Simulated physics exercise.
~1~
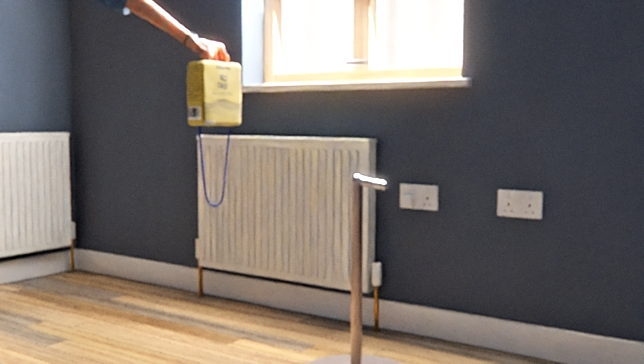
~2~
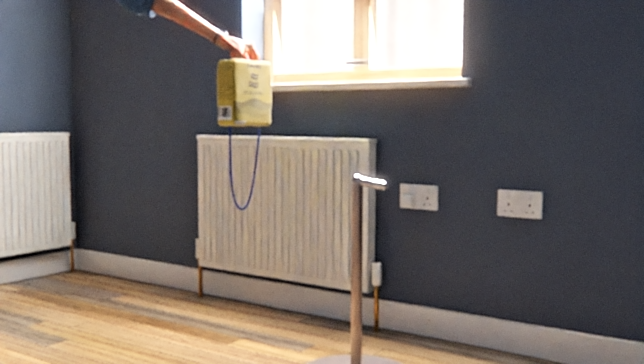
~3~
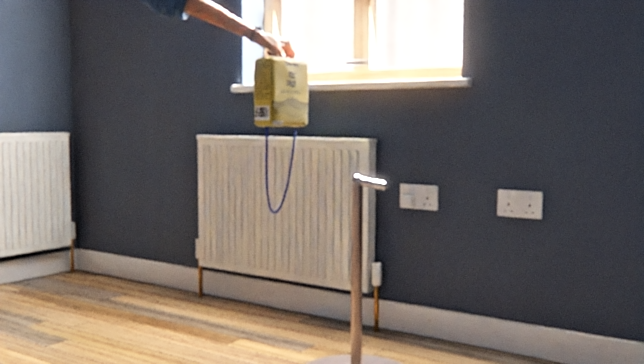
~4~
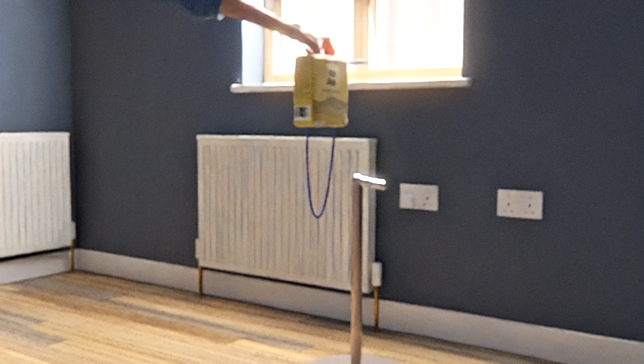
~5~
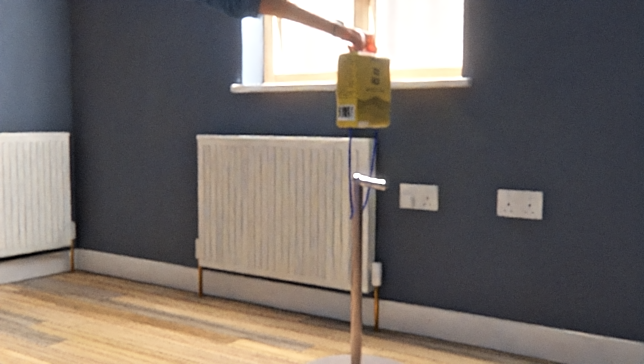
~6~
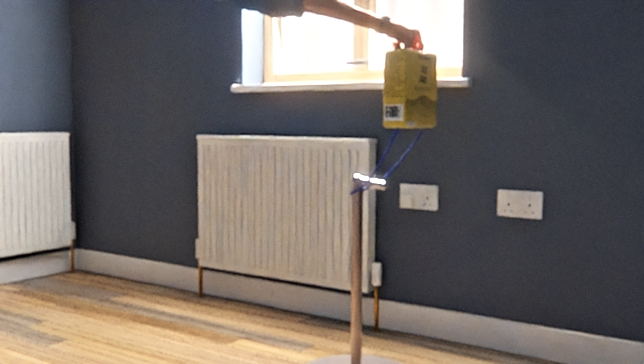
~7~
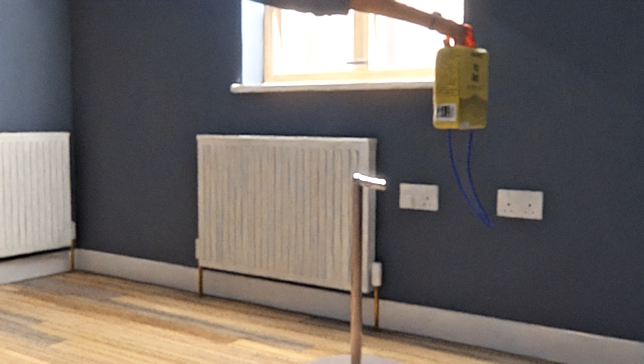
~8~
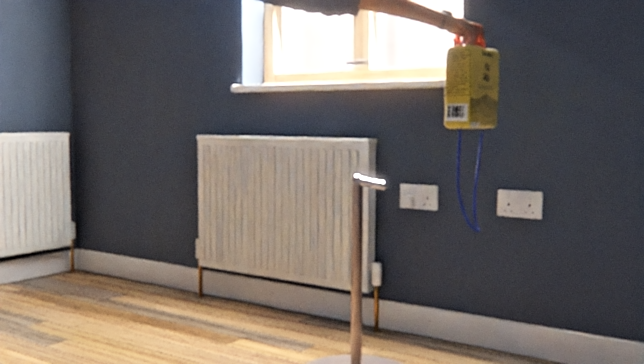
A hand carried a yellow bag with a blue shoelace loop hanging beneath it to the right towards a stand. The loop brushed across the top of the post and swung clear, and the bag ended up held past the stand.
